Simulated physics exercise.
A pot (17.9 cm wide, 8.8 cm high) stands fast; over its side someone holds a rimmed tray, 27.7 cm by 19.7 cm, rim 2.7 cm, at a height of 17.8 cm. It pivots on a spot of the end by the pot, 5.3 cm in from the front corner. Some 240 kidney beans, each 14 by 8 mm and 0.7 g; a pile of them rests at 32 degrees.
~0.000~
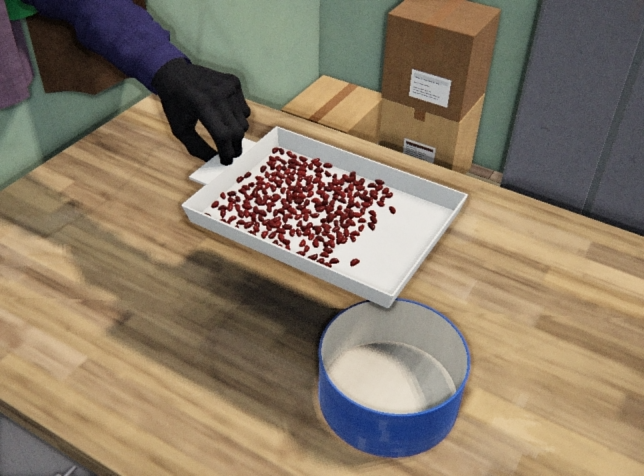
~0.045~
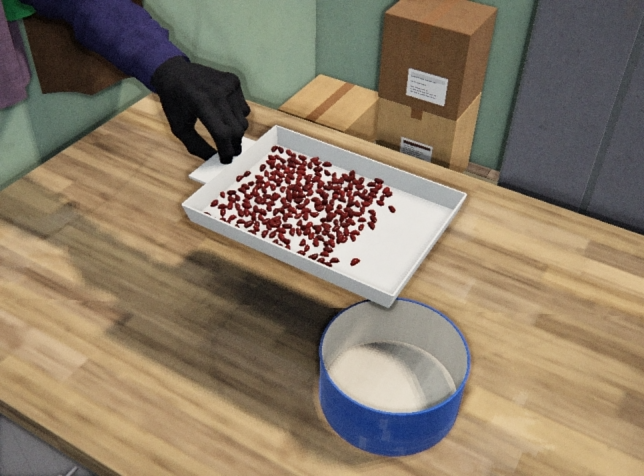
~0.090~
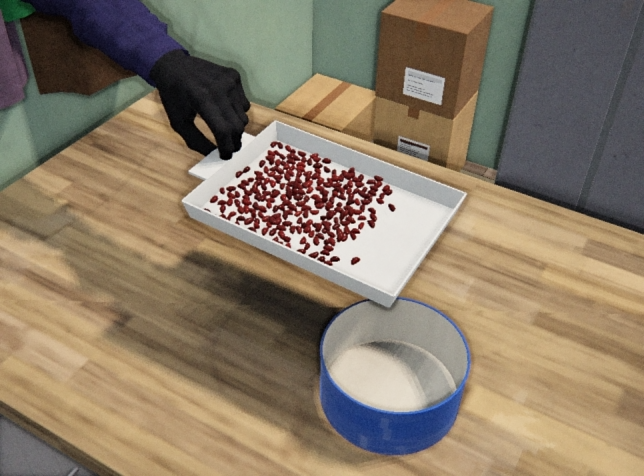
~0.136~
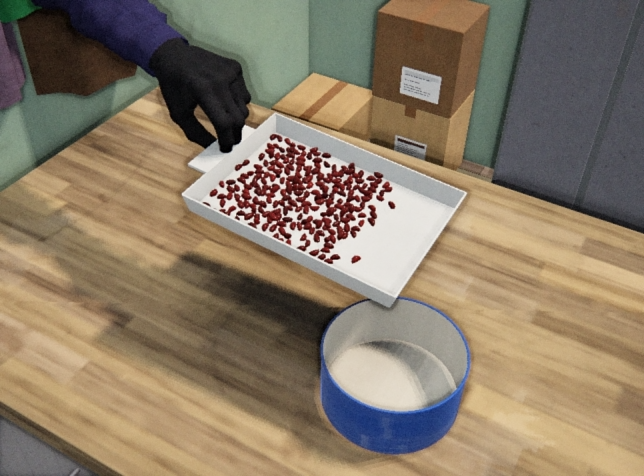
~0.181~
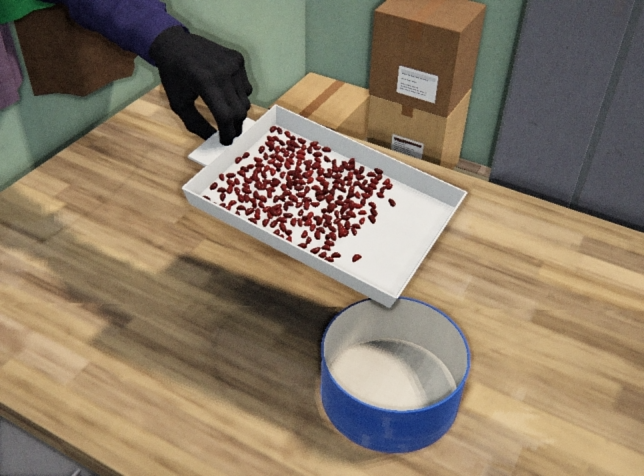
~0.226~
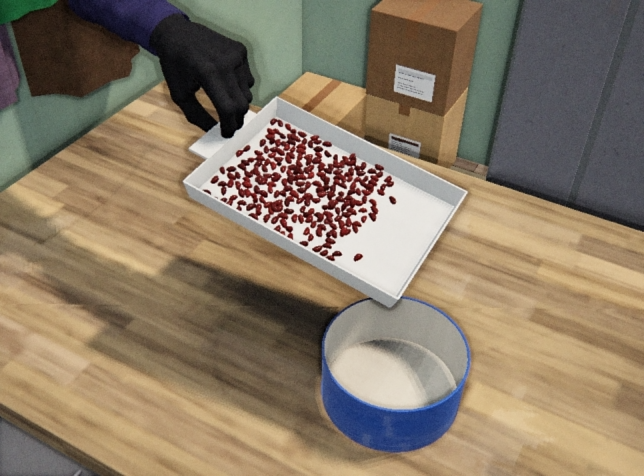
A white rimmed tray scattered with dark red beans, held at its far left end by a black-gloved hand, starts out level above a wooden counter beside a blue pot. The hand then lifts that end slightly, slanting the tray toward the pot, while the beans stay bunched mostly toward the raised end.
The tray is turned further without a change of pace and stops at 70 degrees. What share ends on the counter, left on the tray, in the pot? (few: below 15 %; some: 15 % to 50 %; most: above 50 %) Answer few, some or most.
On the counter: Few; left on the tray: Most; in the pot: Some.
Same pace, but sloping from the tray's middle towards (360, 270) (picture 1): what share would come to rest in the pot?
Some 70 per cent.
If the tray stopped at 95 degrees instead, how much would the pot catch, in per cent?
In that case some 70 per cent.
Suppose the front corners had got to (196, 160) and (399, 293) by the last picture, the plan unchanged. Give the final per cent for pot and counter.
Pot 20, counter 40.
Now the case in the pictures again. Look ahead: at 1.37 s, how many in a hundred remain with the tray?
Some 75 per cent of the load.
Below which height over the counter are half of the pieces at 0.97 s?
About 20 cm.
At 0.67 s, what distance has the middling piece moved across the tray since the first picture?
About 8 cm.
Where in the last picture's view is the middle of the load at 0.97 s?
Near (419, 258).
After 0.67 s, tilt 39 degrees; the tray holds 100 %, the pot 0 %.
After 0.97 s, tilt 58 degrees; the tray holds 90 %, the pot 0 %.
After 1.37 s, tilt 70 degrees; the tray holds 75 %, the pot 20 %.
By 2.3 s all is still; counter 5 %, tray 75 %, pot 25 %.
